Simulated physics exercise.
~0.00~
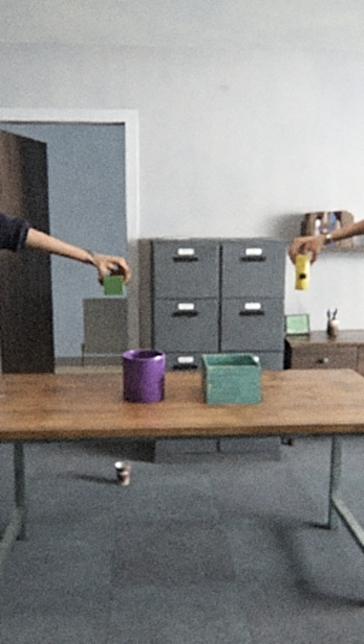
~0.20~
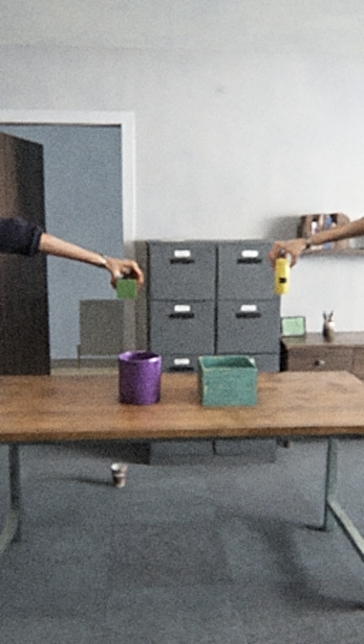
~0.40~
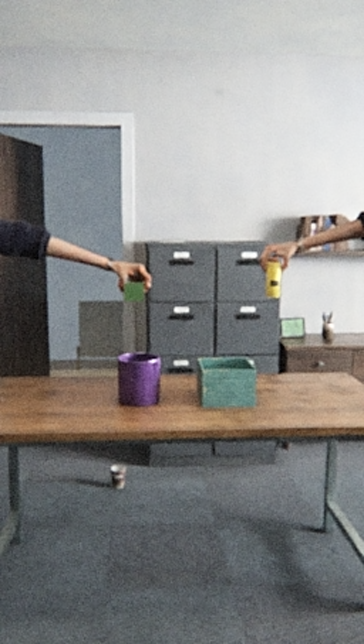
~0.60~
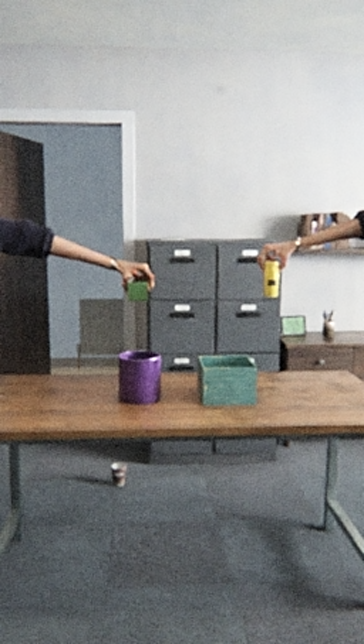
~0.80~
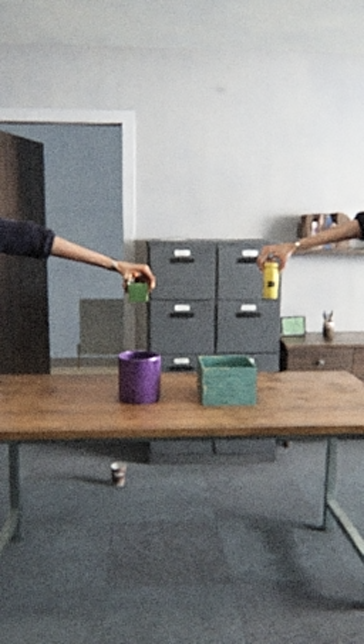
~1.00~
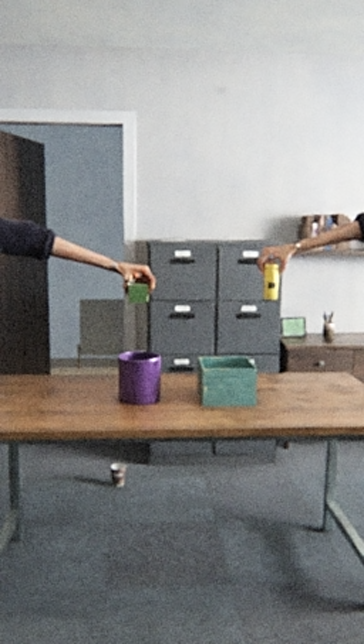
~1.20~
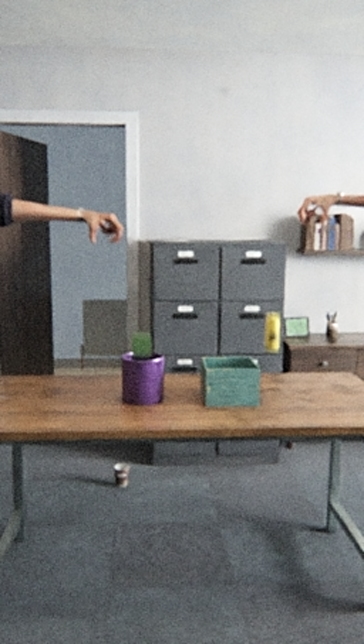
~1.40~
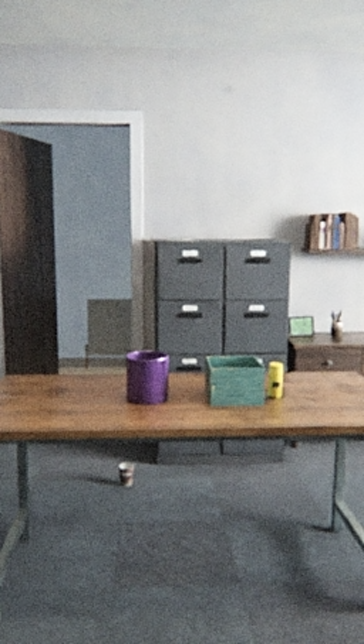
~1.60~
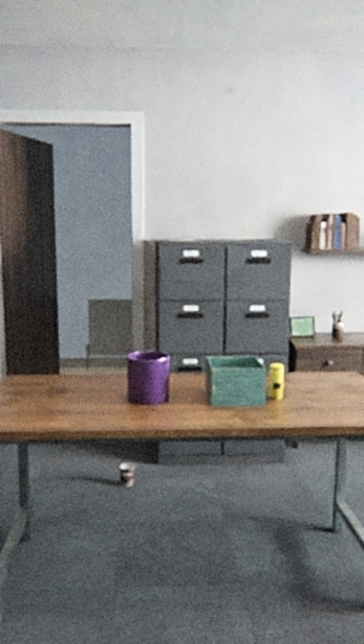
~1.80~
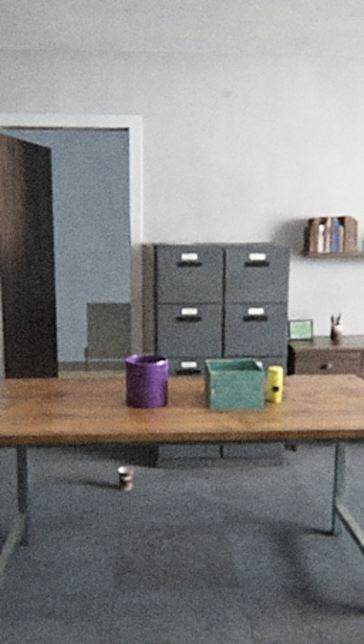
In an office, two hands release a green block into a bin and a yellow shaker beside a crate.
